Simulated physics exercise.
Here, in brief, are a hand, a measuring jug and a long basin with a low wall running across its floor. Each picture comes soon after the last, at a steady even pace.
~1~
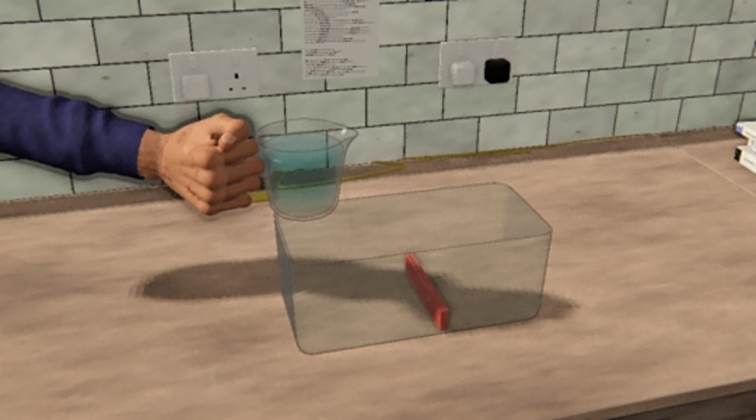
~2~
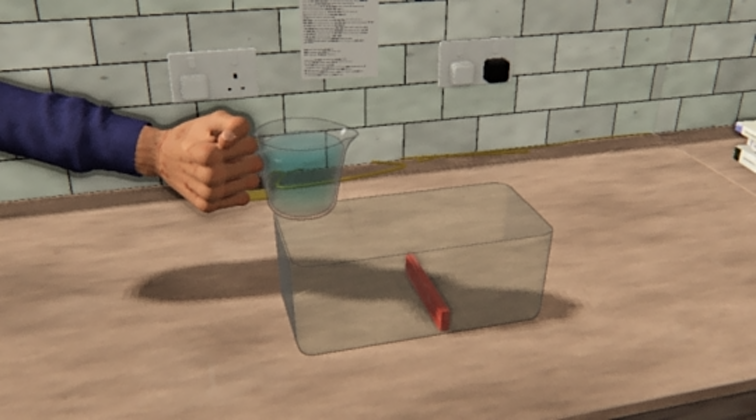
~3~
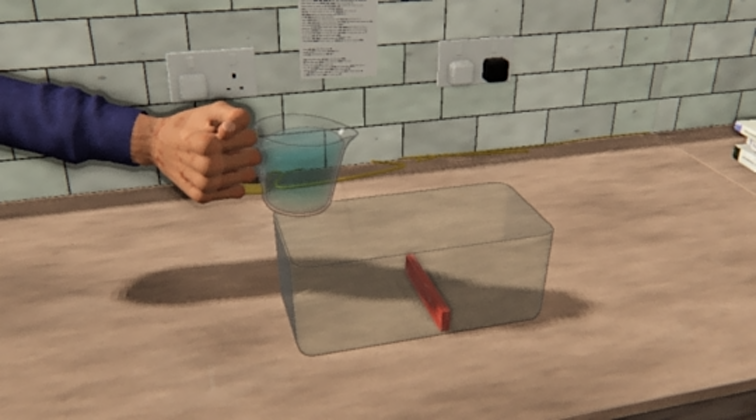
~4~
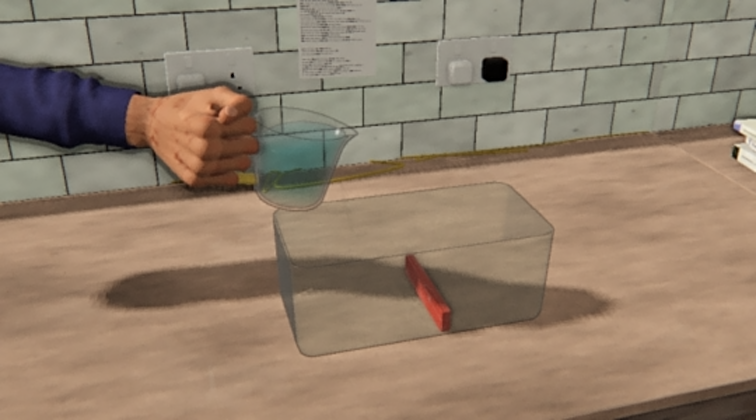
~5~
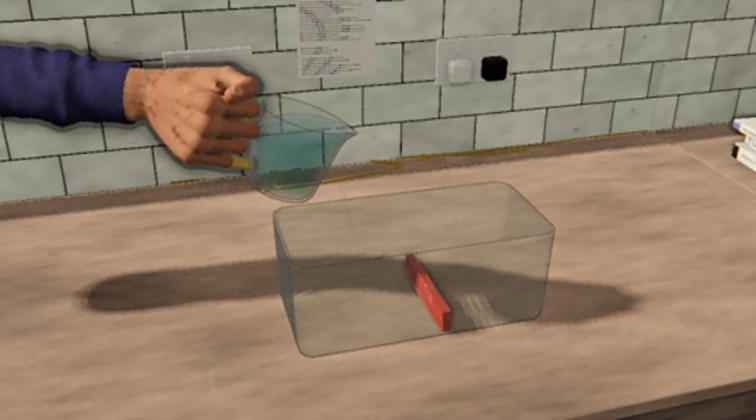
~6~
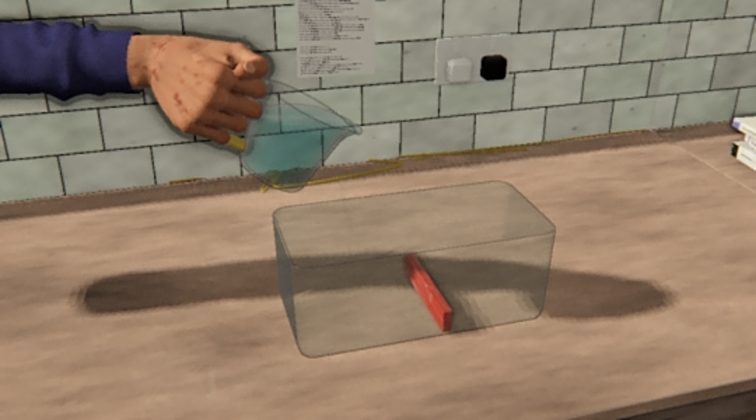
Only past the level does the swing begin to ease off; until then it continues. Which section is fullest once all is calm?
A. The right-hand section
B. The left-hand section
The answer is A.
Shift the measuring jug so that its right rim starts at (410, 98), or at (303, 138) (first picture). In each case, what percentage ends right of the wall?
50 %, 10 %.
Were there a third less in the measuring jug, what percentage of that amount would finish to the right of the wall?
70 per cent.
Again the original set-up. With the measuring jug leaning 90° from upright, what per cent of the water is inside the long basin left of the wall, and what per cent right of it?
Left 10, right 0.
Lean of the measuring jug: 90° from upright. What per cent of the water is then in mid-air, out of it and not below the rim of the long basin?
About 40 per cent.
A moment on, the tilt is 90° and 50 per cent is still to pour, 11 is left of the wall and 0 right of it.
Next, the tilt is 104° and 5 per cent is still to pour, 10 is left of the wall and 63 right of it.
Then the tilt is 104° and 0 per cent is still to pour, 20 is left of the wall and 75 right of it.
Later the tilt is 104° and 0 per cent is still to pour, 22 is left of the wall and 75 right of it.
At rest 23 per cent lies left of the wall, 75 right of it and 3 outside.
